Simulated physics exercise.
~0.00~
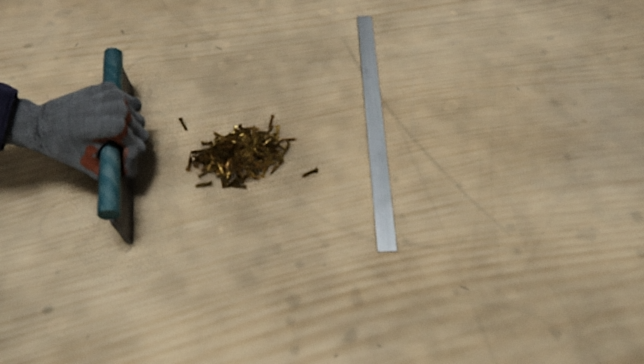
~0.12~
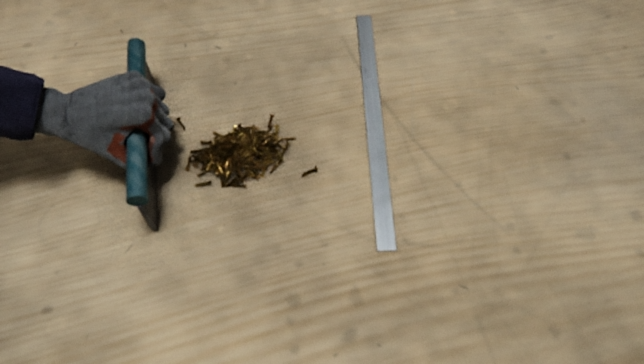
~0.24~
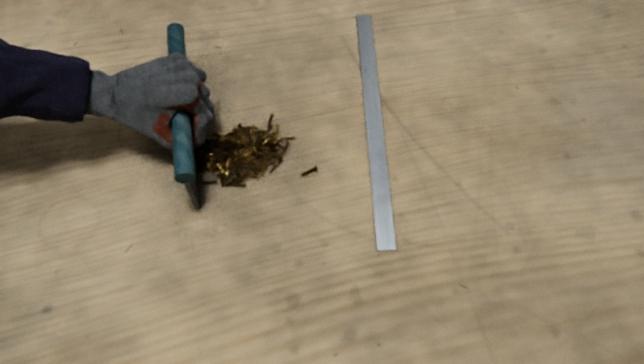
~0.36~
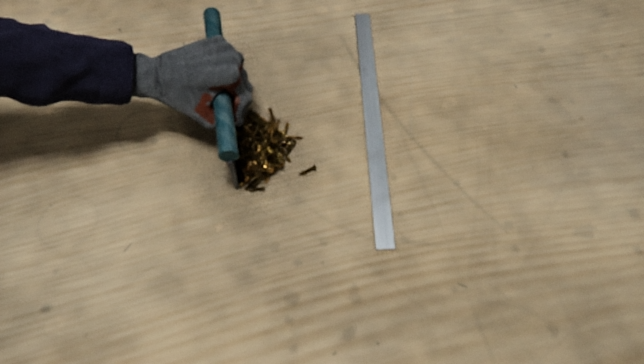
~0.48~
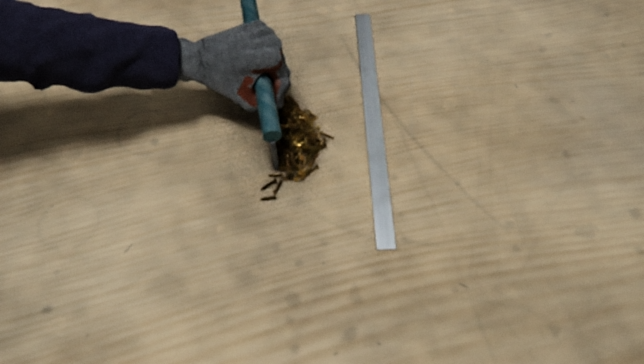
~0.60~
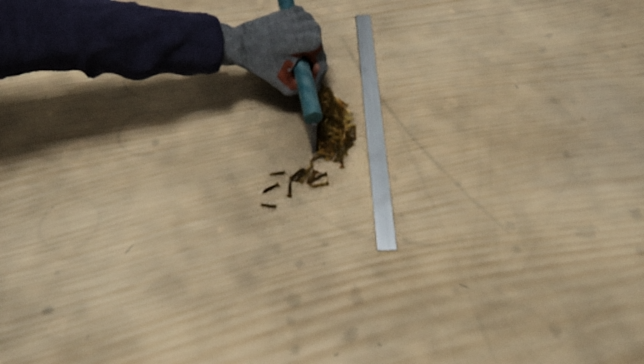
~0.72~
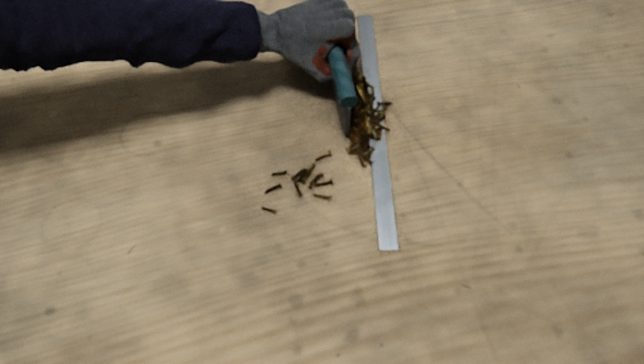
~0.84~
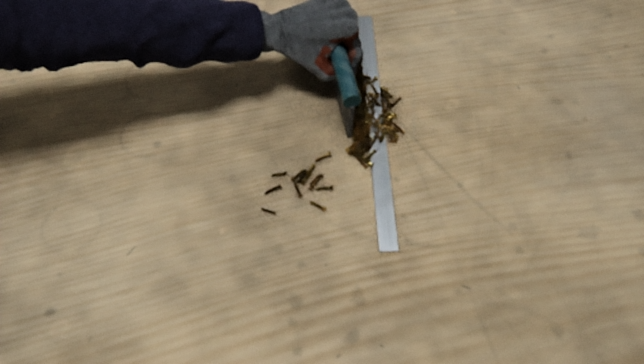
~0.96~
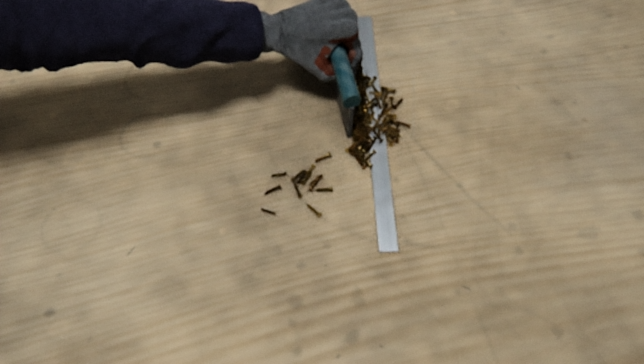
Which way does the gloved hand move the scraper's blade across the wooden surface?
The blade moves to the right, toward the grey metal strip, pushing the screws ahead of it.
On a pale wooden surface with fine grain, seen from above by a slightly swaying camera, a heap of brass-coloured screws lies left of a thin grey metal strip. At the far left, a grey-gloved hand in a dark sleeve holds a scraper with a teal handle. The hand pushes the scraper right, drifting upward, until it meets the heap and drives it along. Some screws slip past the blade's lower end and stay behind in a loose scatter. The scraper stops just short of the strip, with the remaining screws bunched against and across it, some lying beyond.
